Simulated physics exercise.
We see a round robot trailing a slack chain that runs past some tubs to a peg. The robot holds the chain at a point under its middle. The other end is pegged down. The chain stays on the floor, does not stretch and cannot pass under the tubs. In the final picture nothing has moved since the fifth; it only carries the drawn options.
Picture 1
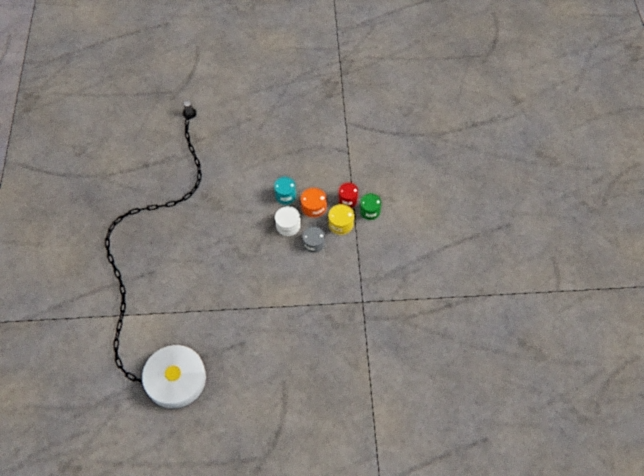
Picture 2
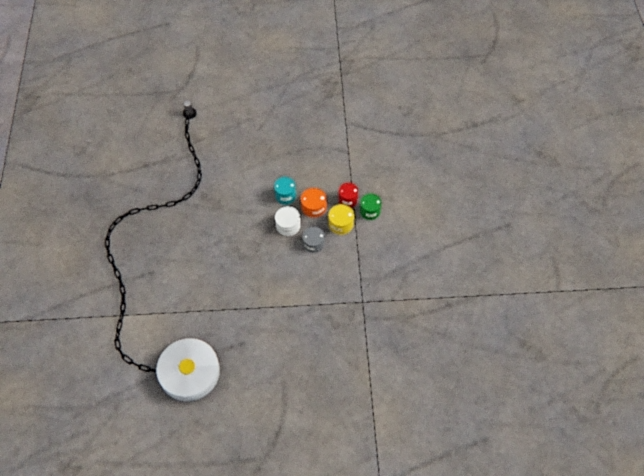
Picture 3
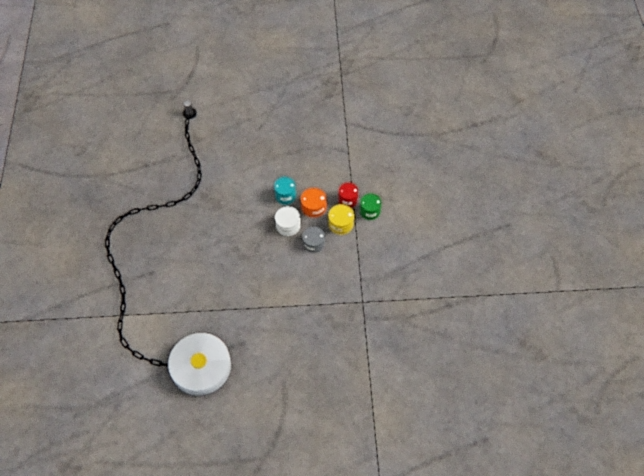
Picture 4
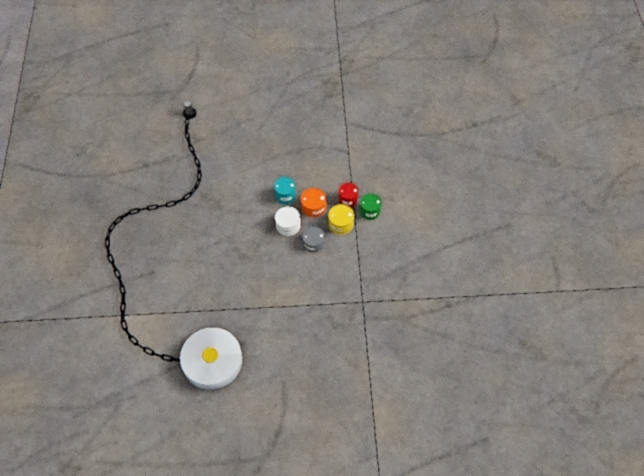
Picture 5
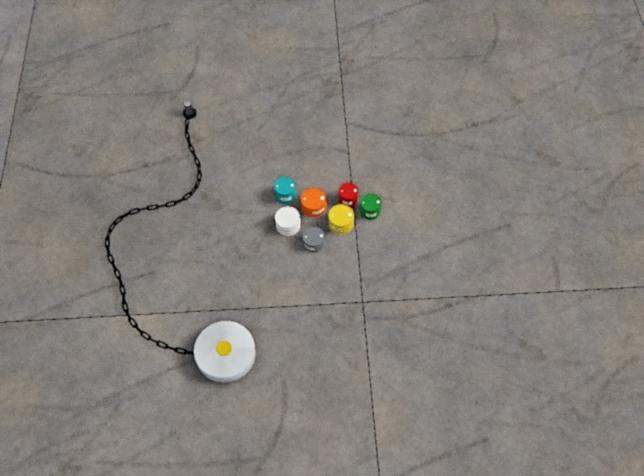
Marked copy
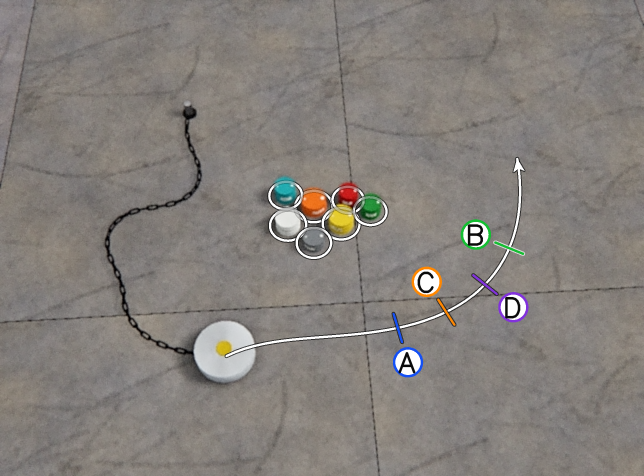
The clip shows a round white robot with a yellow centre, chained to a peg on a grey floor near a cluster of small coloured tubs, moving a short way right and slightly upward, drawing the chain's lower part along.
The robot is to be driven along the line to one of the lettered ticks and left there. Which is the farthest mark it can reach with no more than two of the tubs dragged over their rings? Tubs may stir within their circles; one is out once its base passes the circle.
It should halt at B.
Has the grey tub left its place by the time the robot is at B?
By then, yes.
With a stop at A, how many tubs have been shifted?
The count is none.
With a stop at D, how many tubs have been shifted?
The count is none.
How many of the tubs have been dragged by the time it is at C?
The count is none.
On the marked copy, A at (398, 328); B at (509, 248); C at (446, 312); D at (485, 285); the route from (227, 356) via (450, 310) to (517, 159).
Following B. Soon after the start, robot (341, 332).
Later, robot (454, 305).
In the end, robot (511, 243); white tub (292, 218); grey tub (319, 229); two over the rings.
As for the rest, A is within the limit but short; C is within the limit but short; D is within the limit but short.
